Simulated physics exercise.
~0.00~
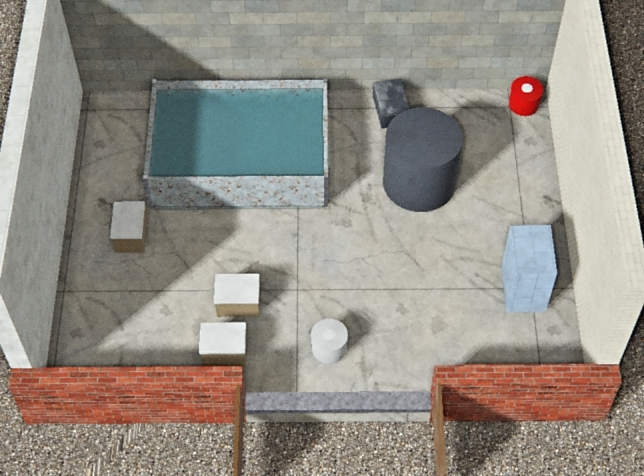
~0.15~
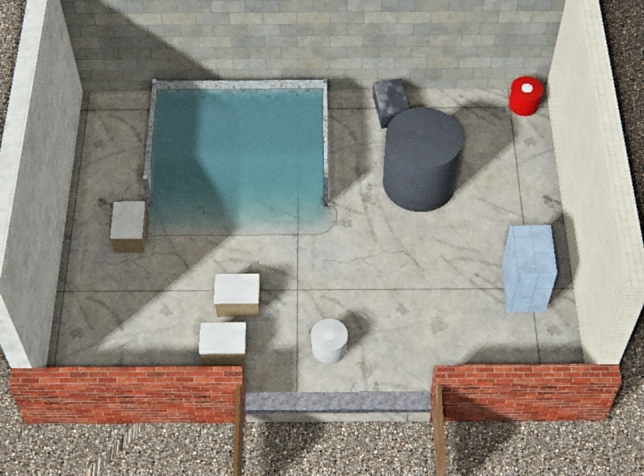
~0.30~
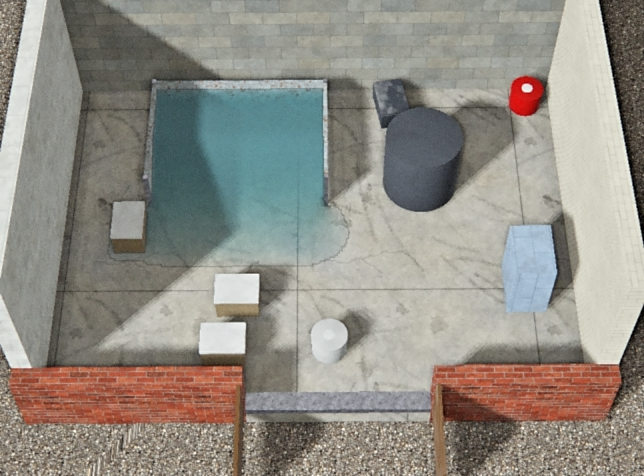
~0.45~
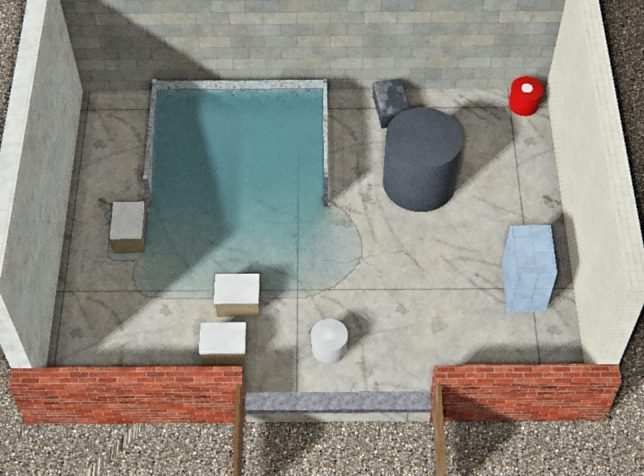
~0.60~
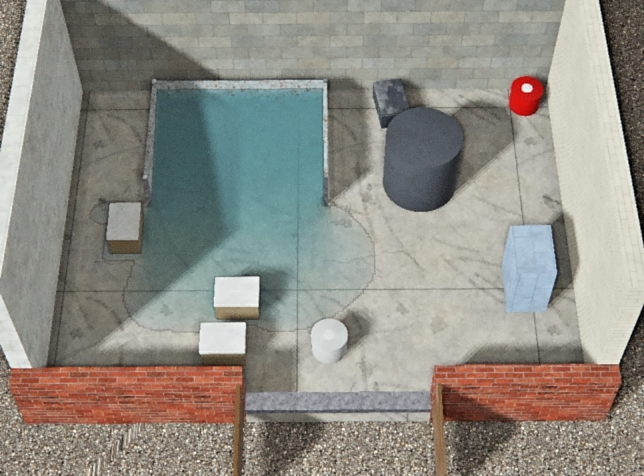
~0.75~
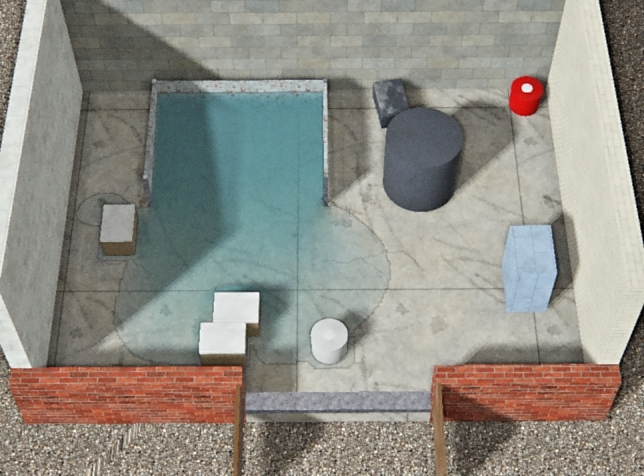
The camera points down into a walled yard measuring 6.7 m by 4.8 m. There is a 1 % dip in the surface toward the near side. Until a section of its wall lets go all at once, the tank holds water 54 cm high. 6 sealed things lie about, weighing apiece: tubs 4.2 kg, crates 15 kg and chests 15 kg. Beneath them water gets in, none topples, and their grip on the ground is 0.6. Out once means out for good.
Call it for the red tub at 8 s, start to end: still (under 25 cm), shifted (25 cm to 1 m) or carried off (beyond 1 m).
Still.
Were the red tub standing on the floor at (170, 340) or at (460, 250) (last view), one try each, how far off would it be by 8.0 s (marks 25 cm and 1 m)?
Outcomes in order: It is taken a long way; it sits still.
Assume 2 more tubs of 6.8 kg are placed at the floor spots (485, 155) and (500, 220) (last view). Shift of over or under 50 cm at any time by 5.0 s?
Taking them in order, they come out smaller and smaller.
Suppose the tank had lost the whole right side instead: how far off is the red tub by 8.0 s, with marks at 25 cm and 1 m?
If that happened, the red tub winds up well away.
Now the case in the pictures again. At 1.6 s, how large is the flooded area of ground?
Around 17 m2 of it.
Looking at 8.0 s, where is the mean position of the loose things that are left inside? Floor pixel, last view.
Near (351, 110).
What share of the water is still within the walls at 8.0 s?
Roughly 58 percent.
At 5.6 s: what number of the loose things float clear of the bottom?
That would be 1 of them.
After 1.6 s the red tub is near (527, 88), 0.0 m from its start, aground; 1 of 6 are out; 2 afloat.
After 3.6 s the red tub is near (527, 88), 0.0 m from its start, aground; 3 of 6 are out; 0 afloat.
After 5.6 s the red tub is near (527, 88), 0.0 m from its start, aground; 3 of 6 are out; 1 afloat.
After 8.0 s the red tub is near (527, 88), 0.0 m from its start, aground; 3 of 6 are out; 1 afloat.
